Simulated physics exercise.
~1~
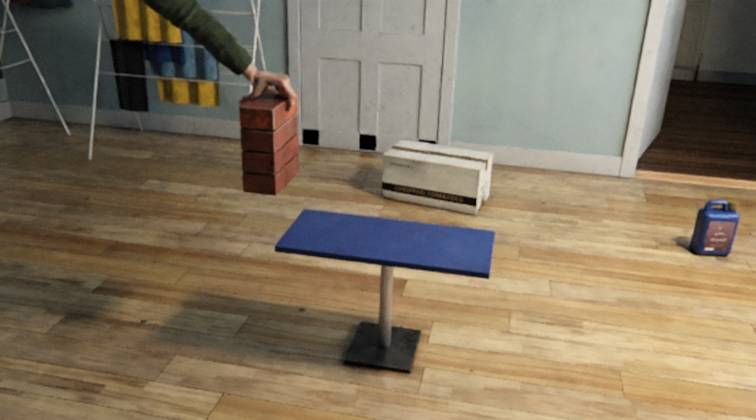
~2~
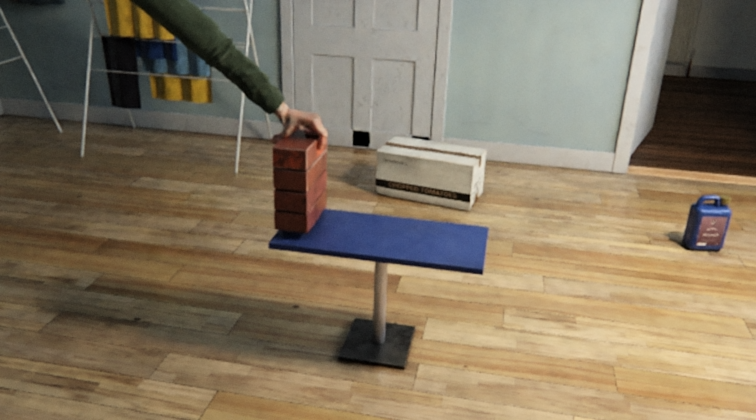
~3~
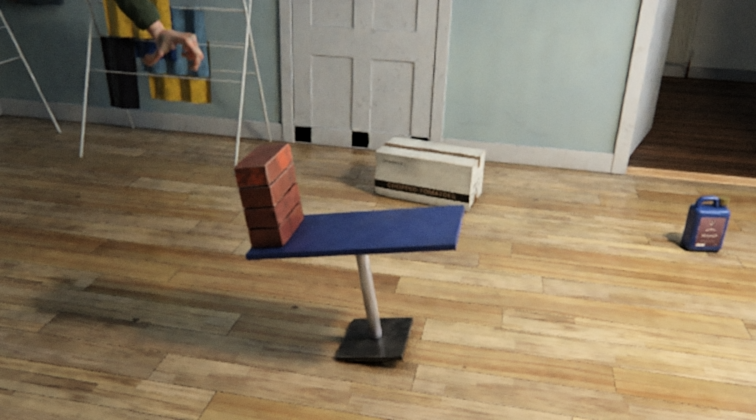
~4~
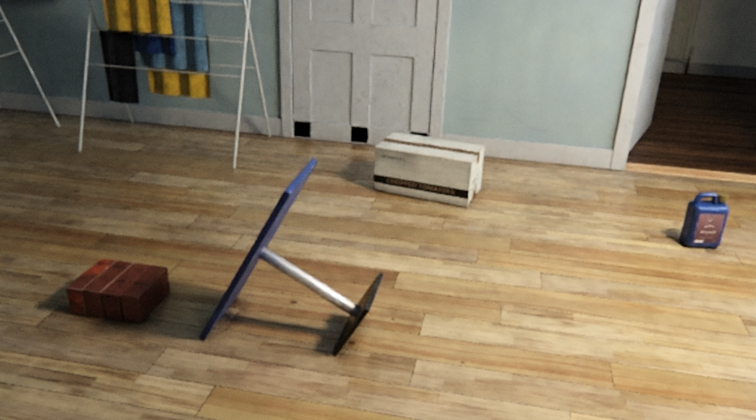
The clip shows a hand lowering a stack of red bricks onto the left end of a blue-topped stand with a narrow foot. After the hand lets go and draws back, the stand tips over to the left and the bricks end up on the wooden floor beside it.
